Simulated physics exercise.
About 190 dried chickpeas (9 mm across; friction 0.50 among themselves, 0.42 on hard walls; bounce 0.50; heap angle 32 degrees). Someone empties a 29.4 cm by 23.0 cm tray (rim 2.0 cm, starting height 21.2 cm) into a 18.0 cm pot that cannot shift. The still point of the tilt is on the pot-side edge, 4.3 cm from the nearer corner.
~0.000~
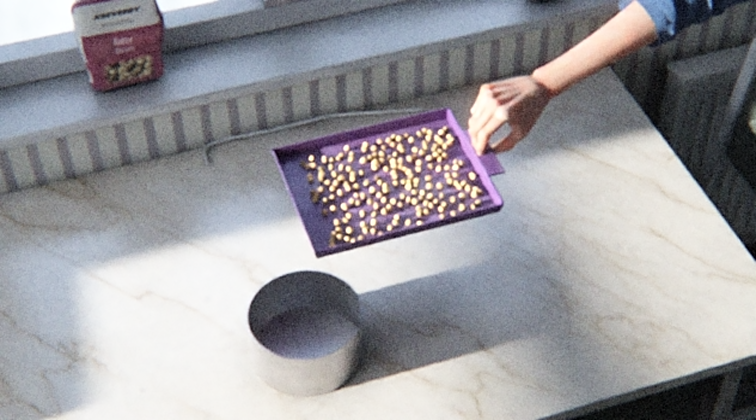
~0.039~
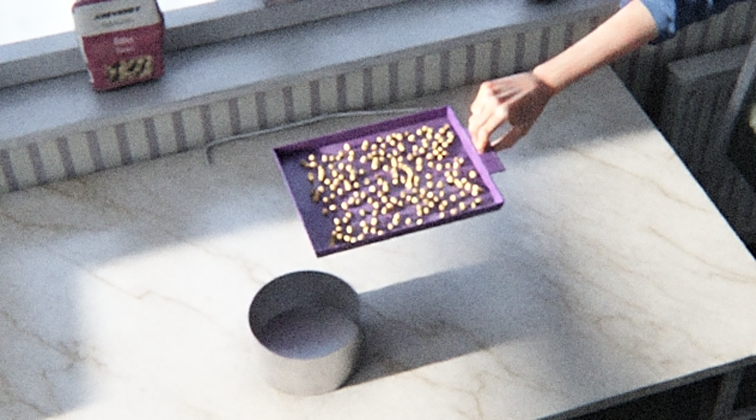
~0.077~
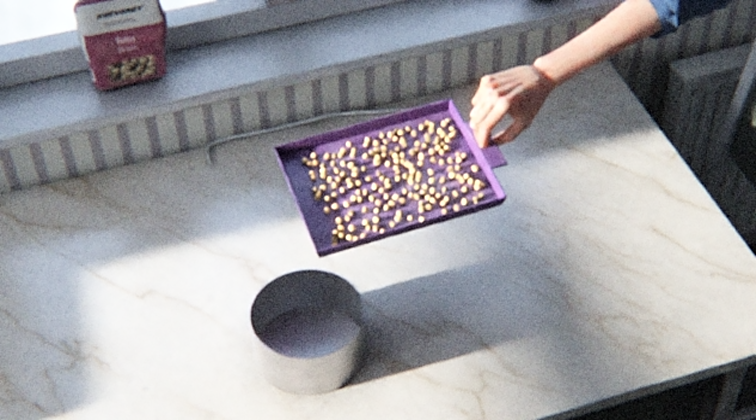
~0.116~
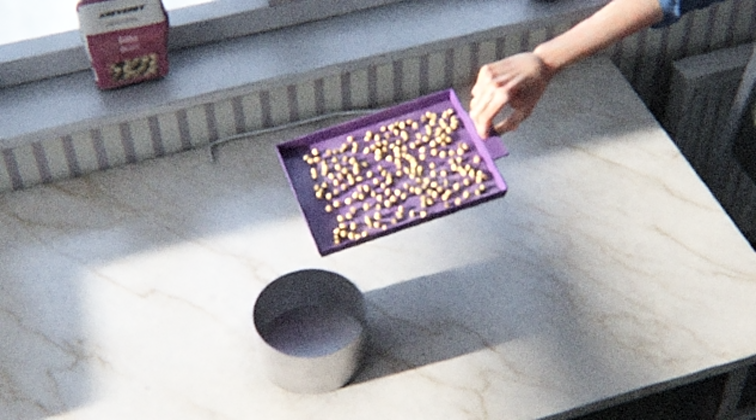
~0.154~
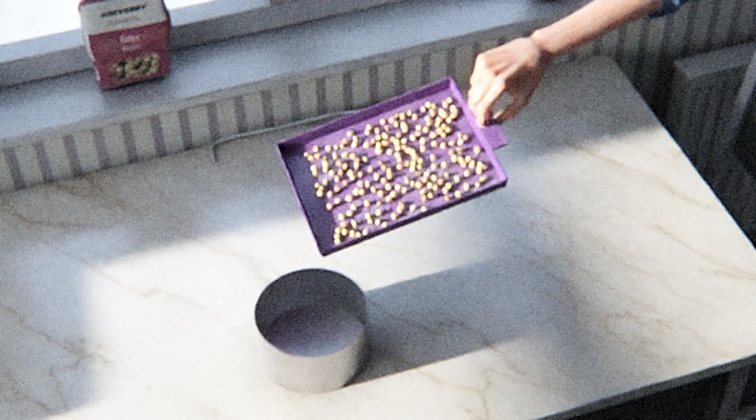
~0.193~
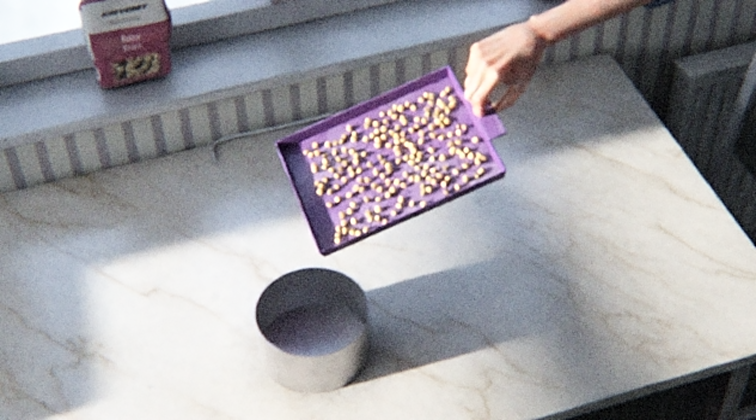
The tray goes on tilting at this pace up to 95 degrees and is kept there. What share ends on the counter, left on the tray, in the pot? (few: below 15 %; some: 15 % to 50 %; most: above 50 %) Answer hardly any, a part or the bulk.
Counter a part, tray hardly any, pot the bulk.
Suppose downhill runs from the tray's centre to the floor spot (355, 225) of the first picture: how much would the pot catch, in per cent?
Some 95 per cent.
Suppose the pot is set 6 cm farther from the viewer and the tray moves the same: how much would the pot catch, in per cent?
It would be near 80 per cent.
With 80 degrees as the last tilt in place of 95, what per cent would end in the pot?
In that case some 45 per cent.
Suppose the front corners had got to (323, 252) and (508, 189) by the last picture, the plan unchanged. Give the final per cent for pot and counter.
Pot 90, counter 10.
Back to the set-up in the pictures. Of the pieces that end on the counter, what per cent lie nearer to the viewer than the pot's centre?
About 10 per cent.
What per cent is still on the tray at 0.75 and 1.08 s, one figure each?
In turn: 70, 15.
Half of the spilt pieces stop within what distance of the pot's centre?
Roughly 18 cm.
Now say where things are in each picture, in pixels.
In the first frame, tray tilt 0 degrees, front corners at (316, 249) and (500, 202); middle of the pieces at (396, 184); pot at (304, 313).
In the second frame, tray tilt 1 degrees, front corners at (317, 249) and (501, 200); middle of the pieces at (396, 182).
In the third frame, tray tilt 3 degrees, front corners at (318, 249) and (503, 195); middle of the pieces at (398, 179).
In the fourth frame, tray tilt 7 degrees, front corners at (320, 249) and (504, 187), lowest corner left front; middle of the pieces at (400, 173).
In the fifth frame, tray tilt 11 degrees, front corners at (321, 249) and (504, 178), lowest corner left front; middle of the pieces at (400, 167).
In the sixth frame, tray tilt 16 degrees, front corners at (321, 250) and (502, 169), lowest corner left front; middle of the pieces at (399, 161); pot at (312, 310). The tray's pace is about 115 degrees a second.
Then, at 0.53 s, tilt 55 degrees; the tray holds 100 %, the pot 0 %.
After 0.75 s, tilt 81 degrees; the tray holds 70 %, the pot 0 %.
Then, at 1.08 s, tilt 95 degrees; the tray holds 15 %, the pot 50 %.
In the end, at 2.1 s, counter 25 %, tray 0 %, pot 75 %.
